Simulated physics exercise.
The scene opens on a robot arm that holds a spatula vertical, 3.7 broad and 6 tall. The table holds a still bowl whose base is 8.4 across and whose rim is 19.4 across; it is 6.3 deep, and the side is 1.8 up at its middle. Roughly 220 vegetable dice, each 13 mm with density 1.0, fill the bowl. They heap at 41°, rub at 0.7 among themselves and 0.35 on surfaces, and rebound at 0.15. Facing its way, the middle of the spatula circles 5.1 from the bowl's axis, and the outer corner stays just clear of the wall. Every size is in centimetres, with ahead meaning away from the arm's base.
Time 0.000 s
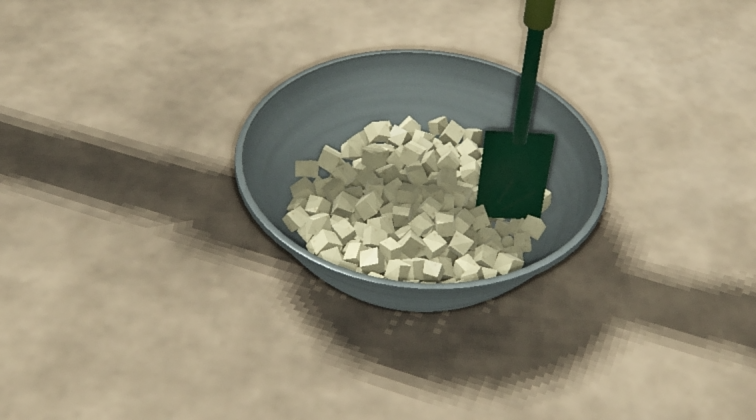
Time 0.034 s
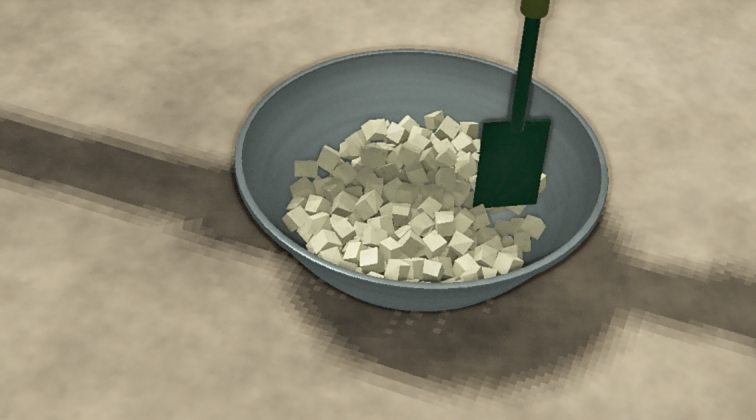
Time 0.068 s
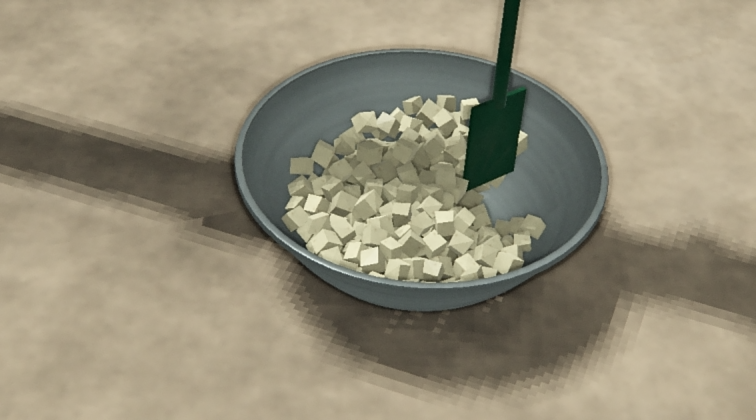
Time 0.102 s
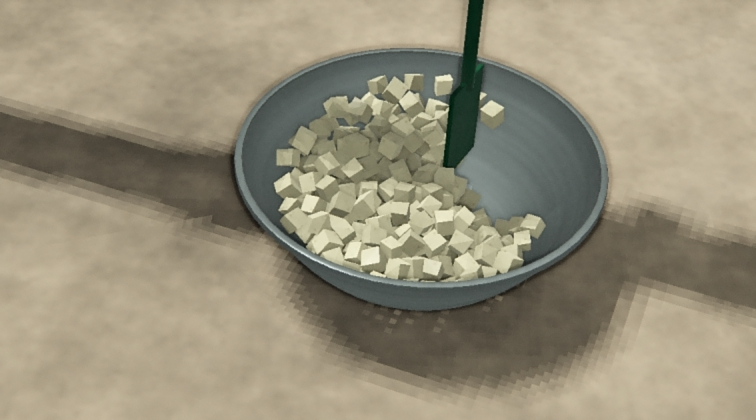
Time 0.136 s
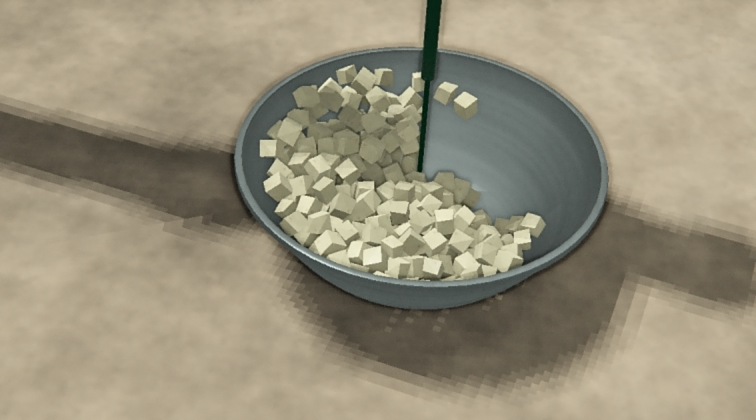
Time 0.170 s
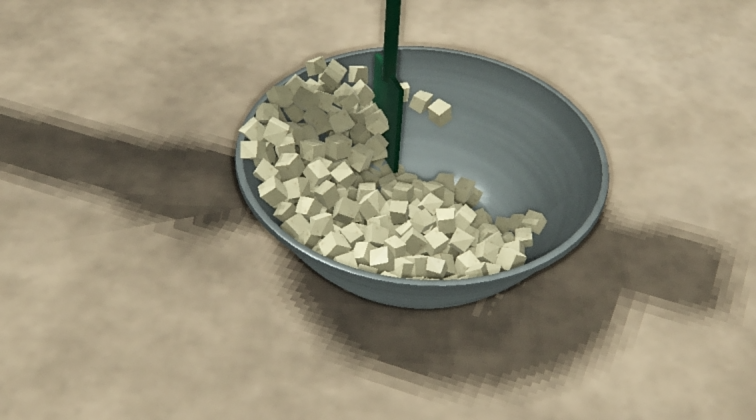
The clip shows a green spatula held upright in a grey bowl of pale cubes, sweeping from the right side around the back toward the left, pushing cubes into a heap along the left side and baring the bowl behind it.
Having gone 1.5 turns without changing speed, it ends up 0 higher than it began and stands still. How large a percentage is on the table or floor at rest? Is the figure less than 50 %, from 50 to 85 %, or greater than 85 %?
The figure is less than 50 %.
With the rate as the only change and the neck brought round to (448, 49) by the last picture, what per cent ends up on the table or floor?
It works out to roughly 20 percent.
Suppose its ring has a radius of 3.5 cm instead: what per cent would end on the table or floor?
Then some 10 percent.
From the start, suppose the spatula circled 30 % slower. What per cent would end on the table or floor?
Roughly 25 per cent.
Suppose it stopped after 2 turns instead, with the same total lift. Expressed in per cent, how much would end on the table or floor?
Then some 45 per cent.
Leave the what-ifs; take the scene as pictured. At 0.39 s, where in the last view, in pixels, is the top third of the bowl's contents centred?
Roughly at (493, 240).
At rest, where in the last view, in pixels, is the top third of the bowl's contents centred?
It is centred around (361, 260).
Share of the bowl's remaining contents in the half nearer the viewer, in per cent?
It comes to near 70 percent.
By 0.39 s, 278° round, highest piece 10 above the table; 188 in the bowl, 21 on the table or floor, 14 in flight or on the tool.
By 0.61 s, 83° round, highest piece 8 above the table; 163 in the bowl, 53 on the table or floor, 7 in flight or on the tool.
By 0.91 s, 180° round, highest piece 5 above the table; 136 in the bowl, 87 on the table or floor.
By 1.61 s, 180° round, highest piece 5 above the table; 136 in the bowl, 87 on the table or floor.
Final count, 136 in the bowl, 87 on the table or floor. That is 39 % on the table or floor.
